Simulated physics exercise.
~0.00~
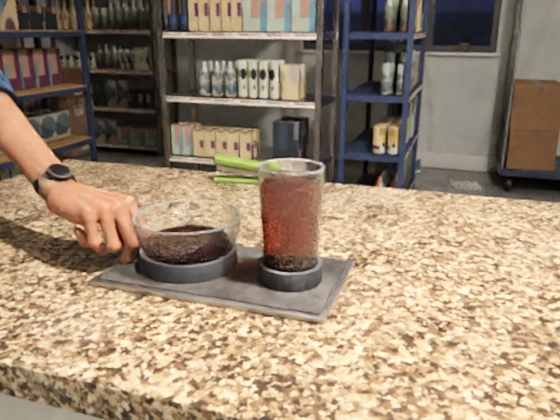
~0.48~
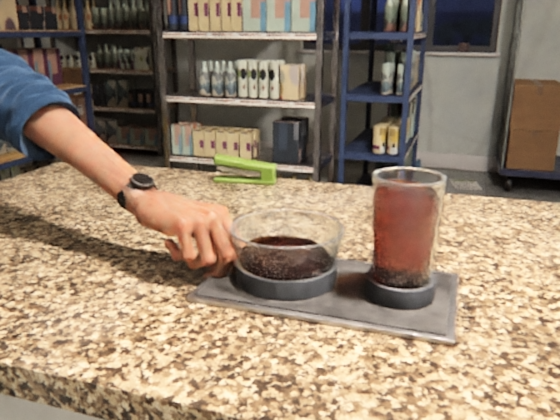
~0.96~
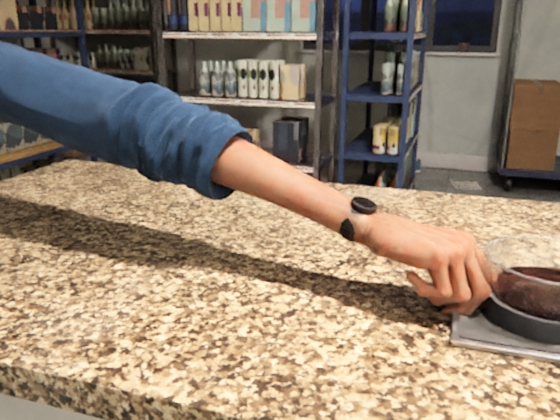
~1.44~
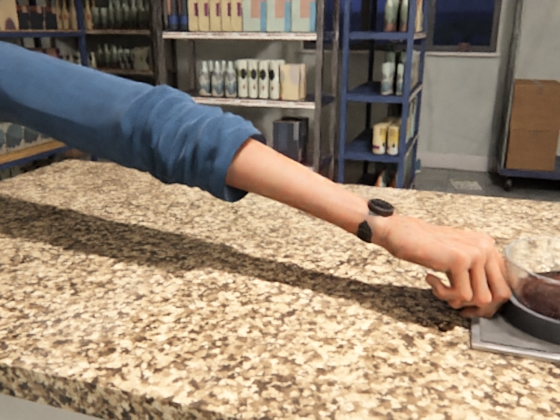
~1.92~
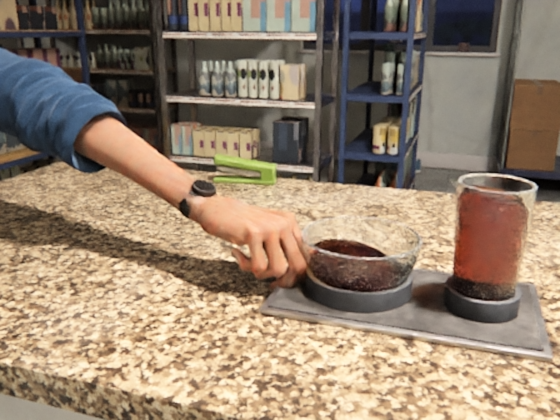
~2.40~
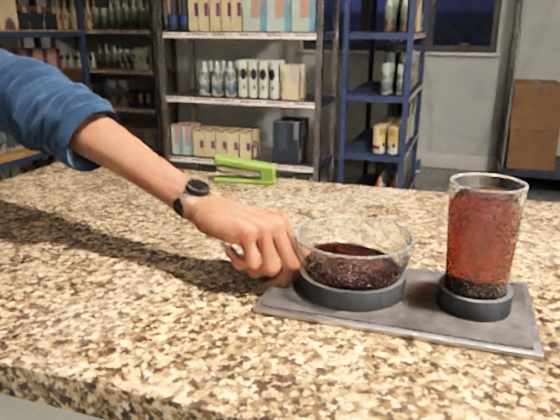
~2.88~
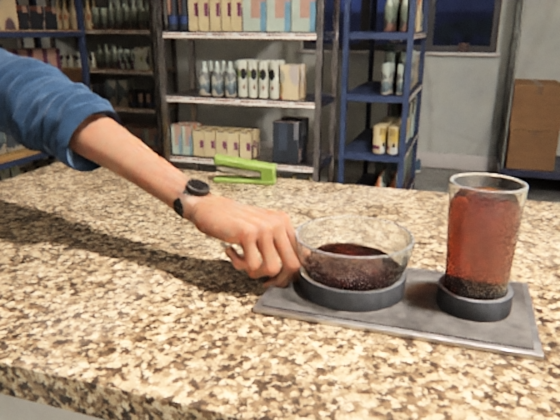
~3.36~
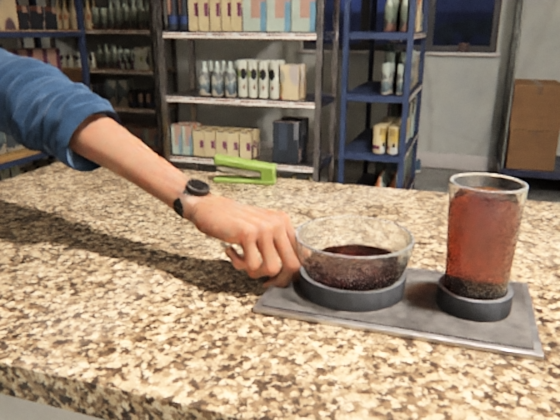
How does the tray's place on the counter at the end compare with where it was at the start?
At the end the tray rests farther to the right and a little nearer to the viewer than it was at the start.
We see a hand at the left edge of a tray holding a round bowl and a tall glass of dark reddish liquid. It slides the tray right along a speckled counter, partly out of view, then back left, where it stops and stays still.
